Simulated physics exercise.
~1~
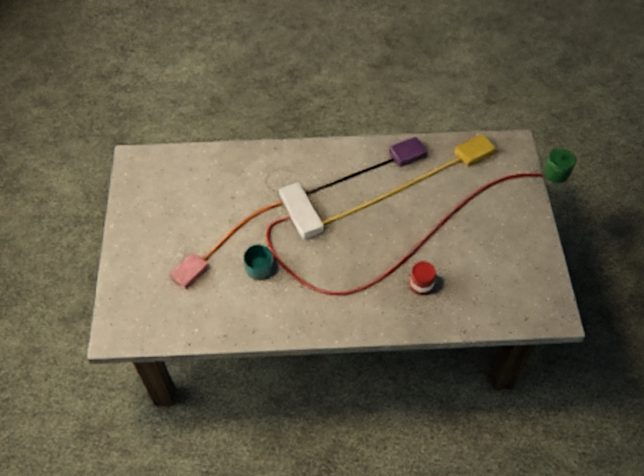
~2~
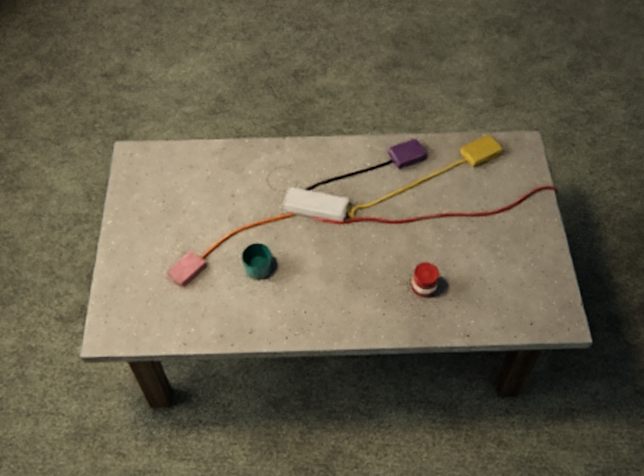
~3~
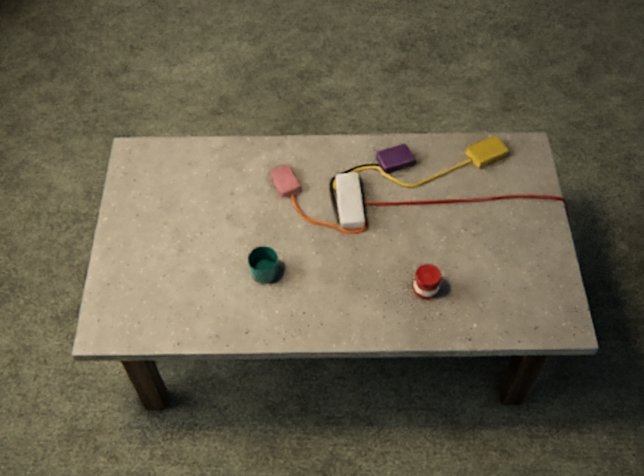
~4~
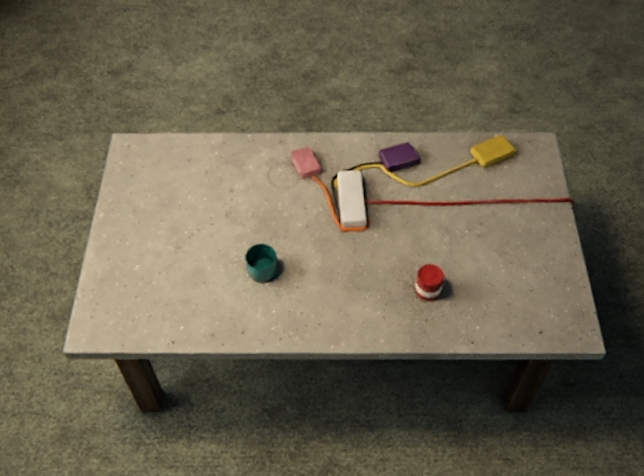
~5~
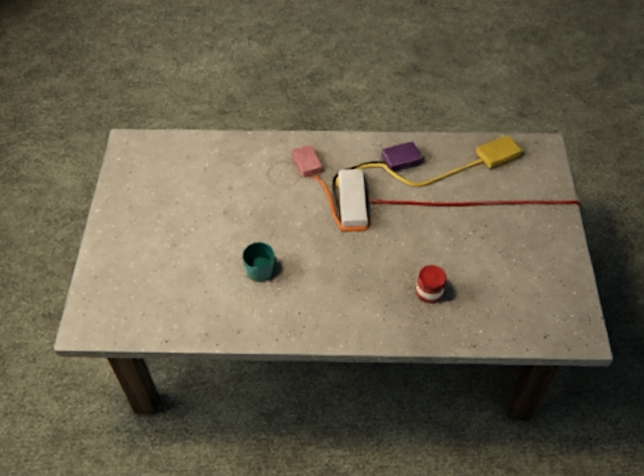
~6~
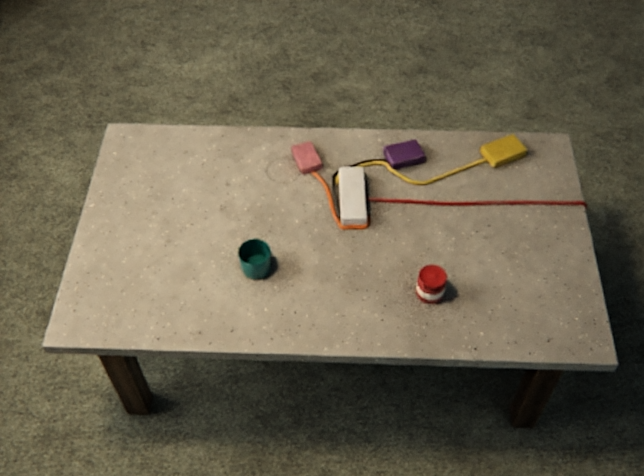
On a stone-topped table, a falling green speaker drags the white strip right, pulling the pink drive after it.
